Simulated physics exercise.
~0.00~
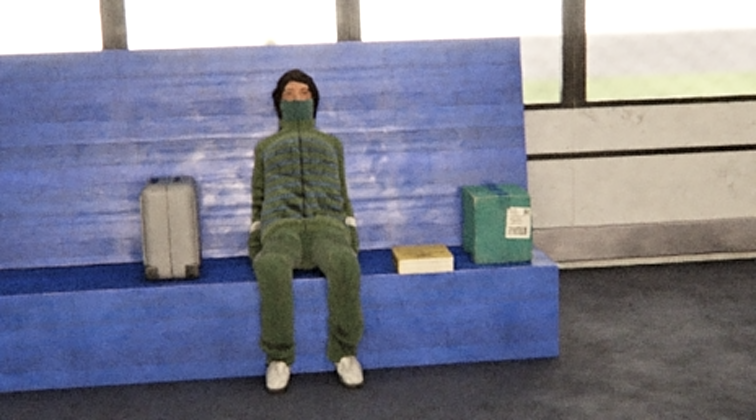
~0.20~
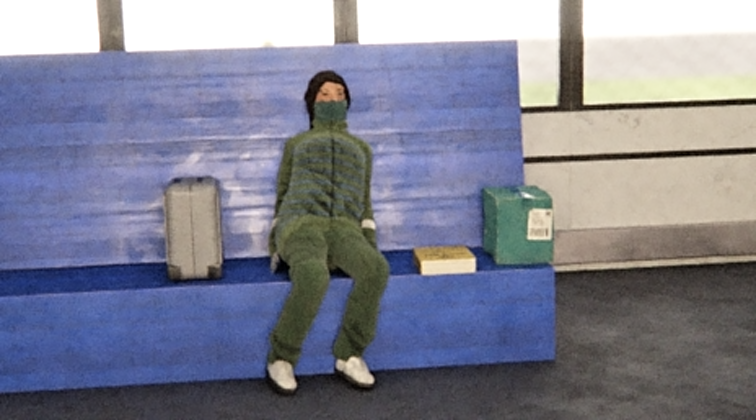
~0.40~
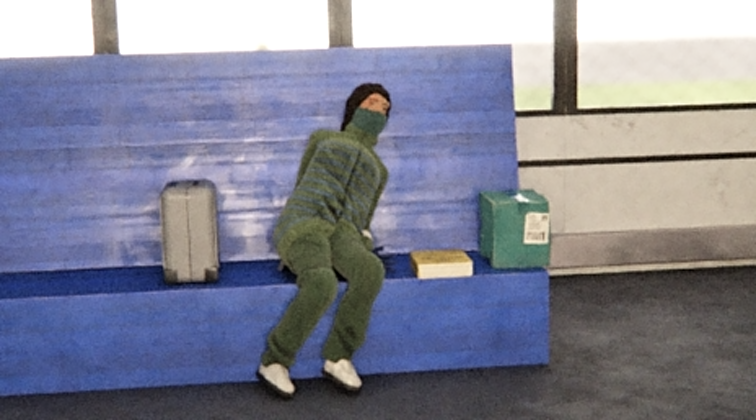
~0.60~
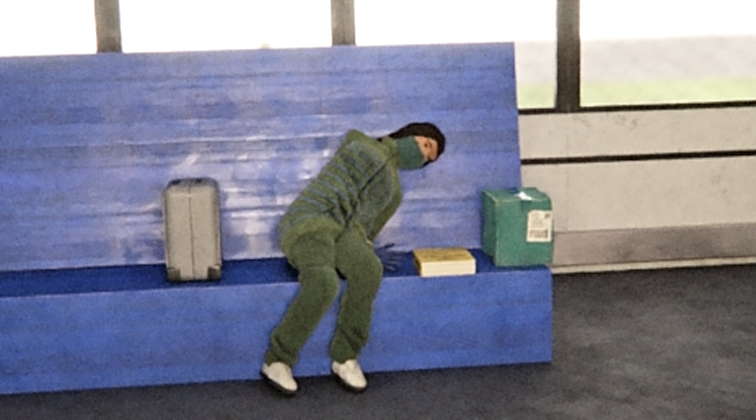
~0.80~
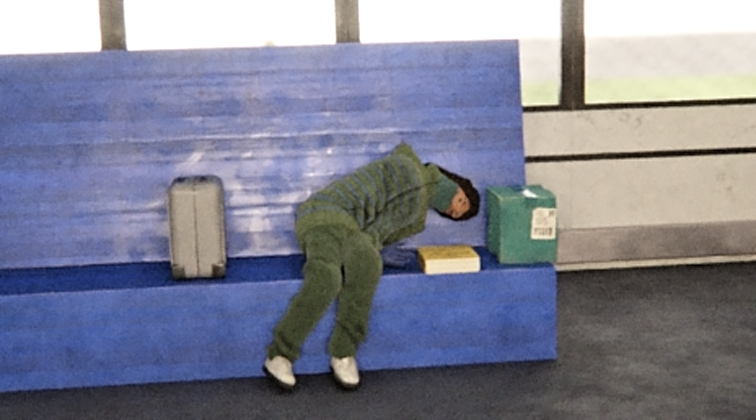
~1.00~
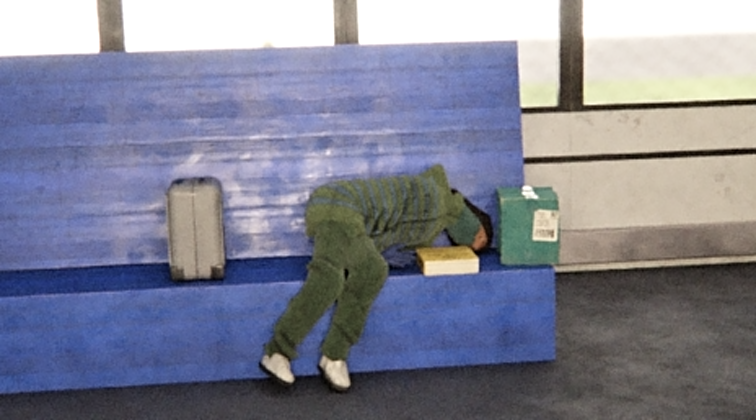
A sleeper in a dark cap, green clothes and white shoes, face half covered by a teal collar, sits slumped on a long blue tram seat, seen from the front by a slightly swaying camera. An upright grey case stands to the left, with a low yellow folder and a boxy teal holdall to the right. The limp body leans right, then tips further over, head dropping sideways. It folds down until the head rests beside the holdall, behind the folder. The hips stay on the seat, feet hanging down, and all three items remain on it.
